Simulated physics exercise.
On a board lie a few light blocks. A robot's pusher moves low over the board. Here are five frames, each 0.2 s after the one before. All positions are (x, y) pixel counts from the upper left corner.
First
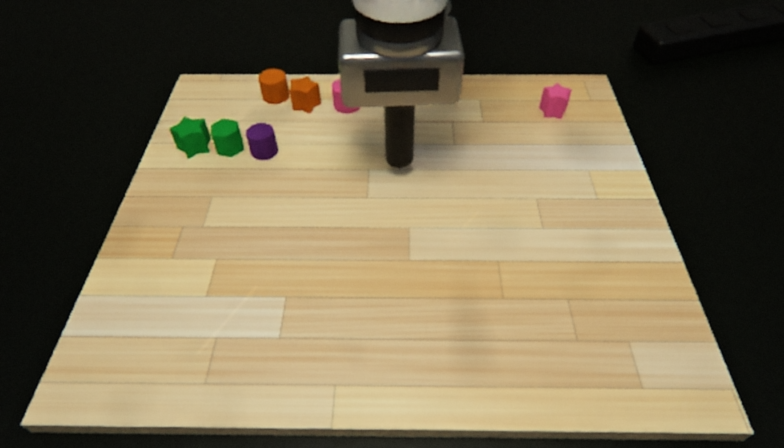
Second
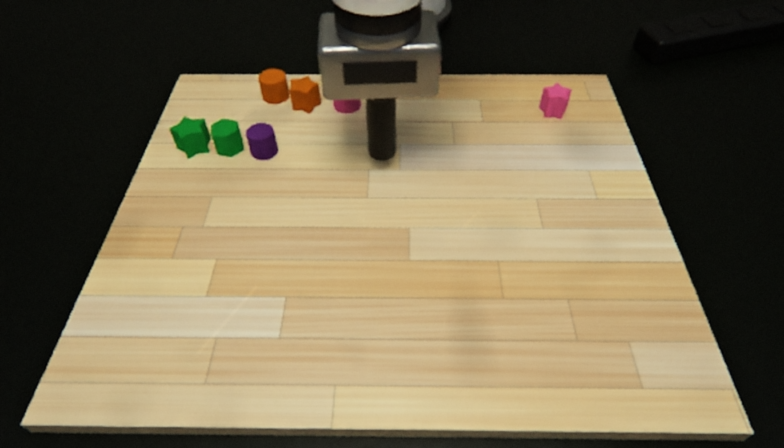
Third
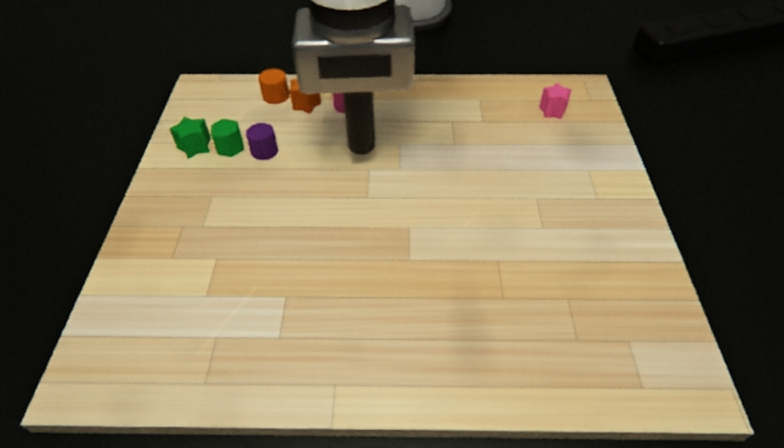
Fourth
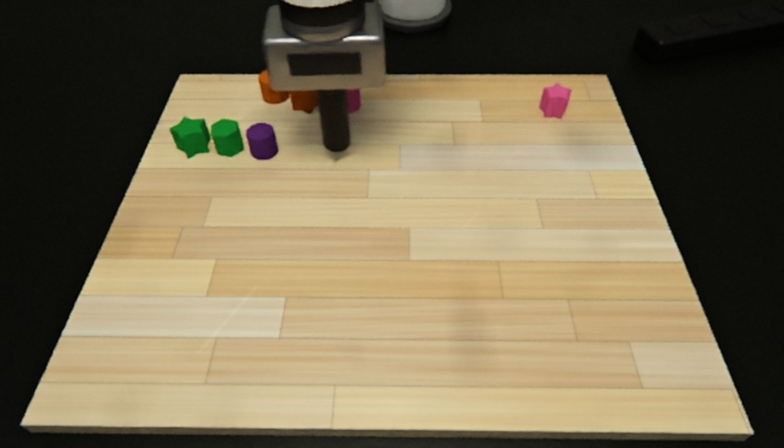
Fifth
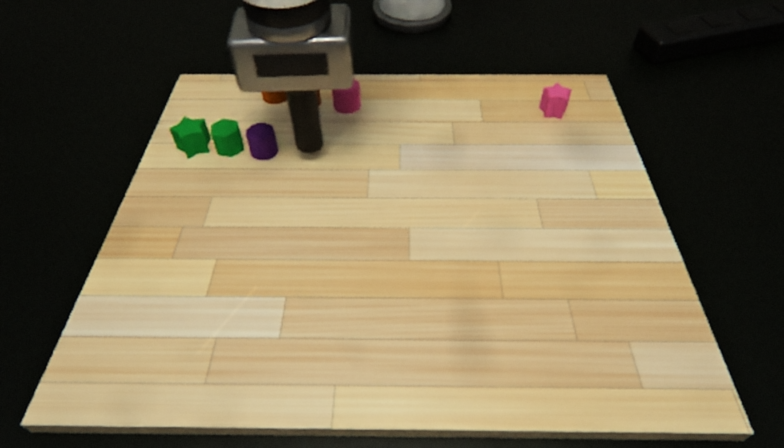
Robot pusher gliding left above a wooden board, passing in front of orange and pink blocks, while the small coloured blocks stay still.
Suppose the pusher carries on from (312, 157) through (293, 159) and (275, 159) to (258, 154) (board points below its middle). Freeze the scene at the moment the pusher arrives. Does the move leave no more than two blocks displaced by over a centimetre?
Yes
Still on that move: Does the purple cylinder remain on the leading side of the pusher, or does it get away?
I'd say it is still being pushed.
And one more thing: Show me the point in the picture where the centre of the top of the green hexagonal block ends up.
I'd place it at (211, 120), taking the centre of its top.
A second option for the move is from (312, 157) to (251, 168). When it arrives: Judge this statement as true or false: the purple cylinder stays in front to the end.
False.
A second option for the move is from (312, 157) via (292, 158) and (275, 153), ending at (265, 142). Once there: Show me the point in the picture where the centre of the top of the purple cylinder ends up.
The centre of its top face lies at (233, 121).
The first path, step by step. Halfway along, pusher at (281, 148); purple cylinder at (257, 130).
At the end, pusher at (255, 143); green star-shaped block at (184, 126); green hexagonal block at (211, 120), turned 45° anticlockwise; purple cylinder at (239, 120).
